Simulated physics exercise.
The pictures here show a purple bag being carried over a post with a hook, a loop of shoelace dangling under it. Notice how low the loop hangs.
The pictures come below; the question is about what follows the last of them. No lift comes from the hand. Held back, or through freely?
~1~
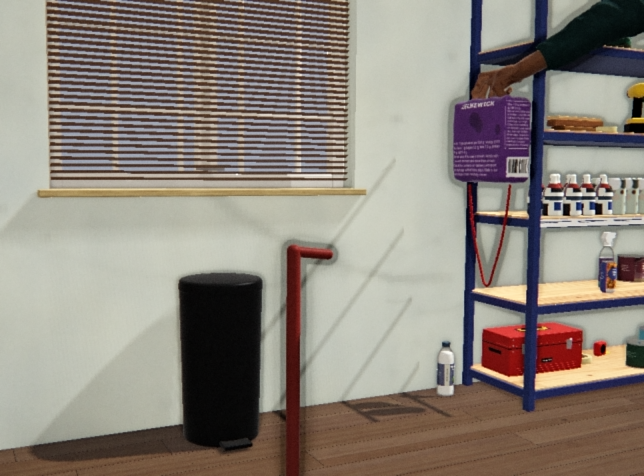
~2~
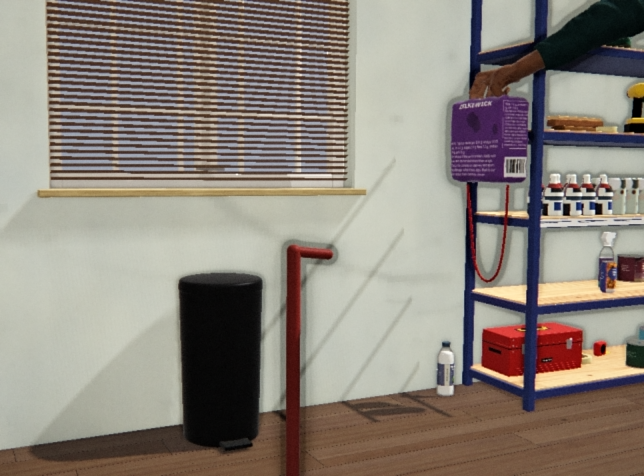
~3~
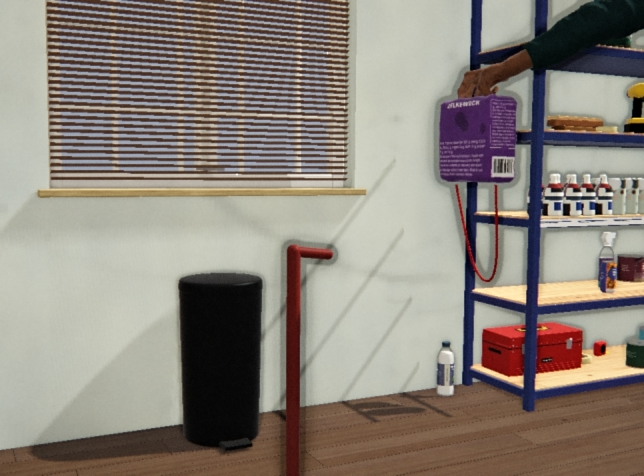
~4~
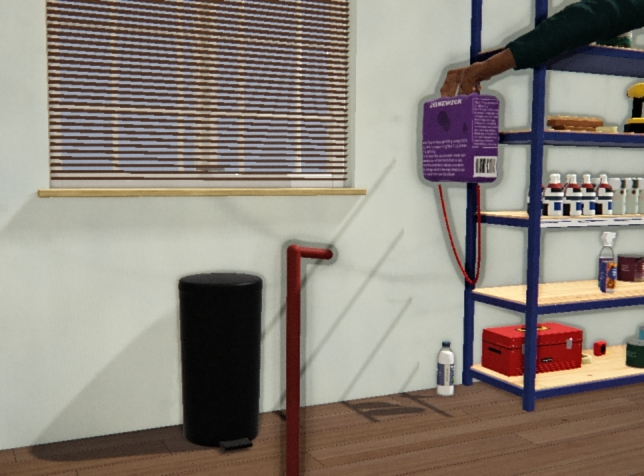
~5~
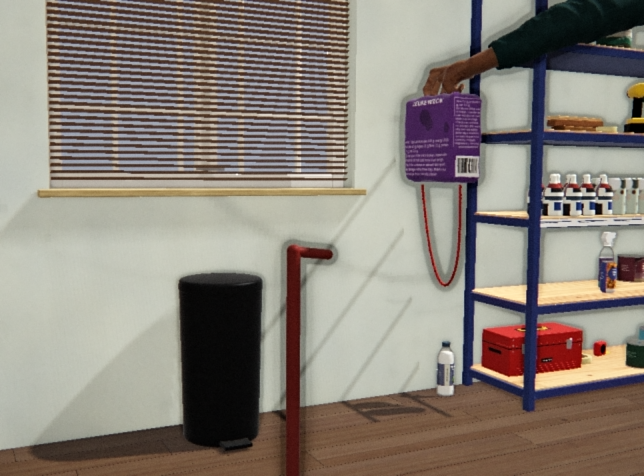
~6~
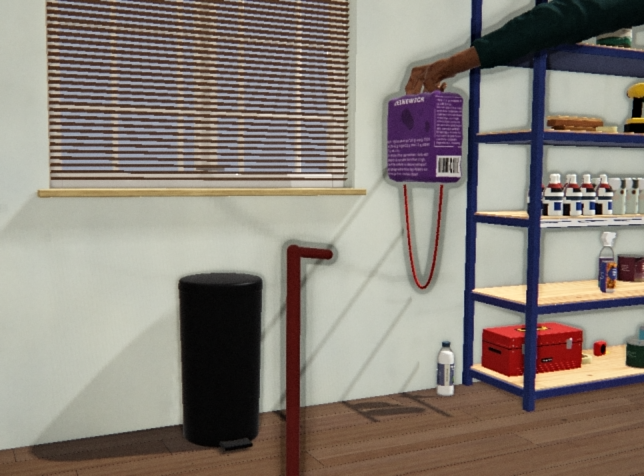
Looks to me like it'll be yanked back at the post.
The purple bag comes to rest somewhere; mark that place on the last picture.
(214, 132).
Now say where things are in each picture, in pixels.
In the first picture, purple bag (490, 141); hook tip (328, 254).
In the second picture, purple bag (488, 141); bottom of the loop (487, 281).
In the third picture, purple bag (476, 140).
In the fourth picture, purple bag (459, 140); bottom of the loop (473, 283).
In the fifth picture, purple bag (442, 139).
In the sixth picture, purple bag (423, 139); bottom of the loop (422, 288); hook tip (328, 254); hook points towards it, loop hangs below the hook.
Then, 0.60 s past the final frame, bag nearing the post near (360, 136).
Then, 1.32 s past the final frame, bag over the post near (276, 134).
When it is over, bag past the post near (214, 132); loop tight round the post, hand stopped. The purple bag gets caught.
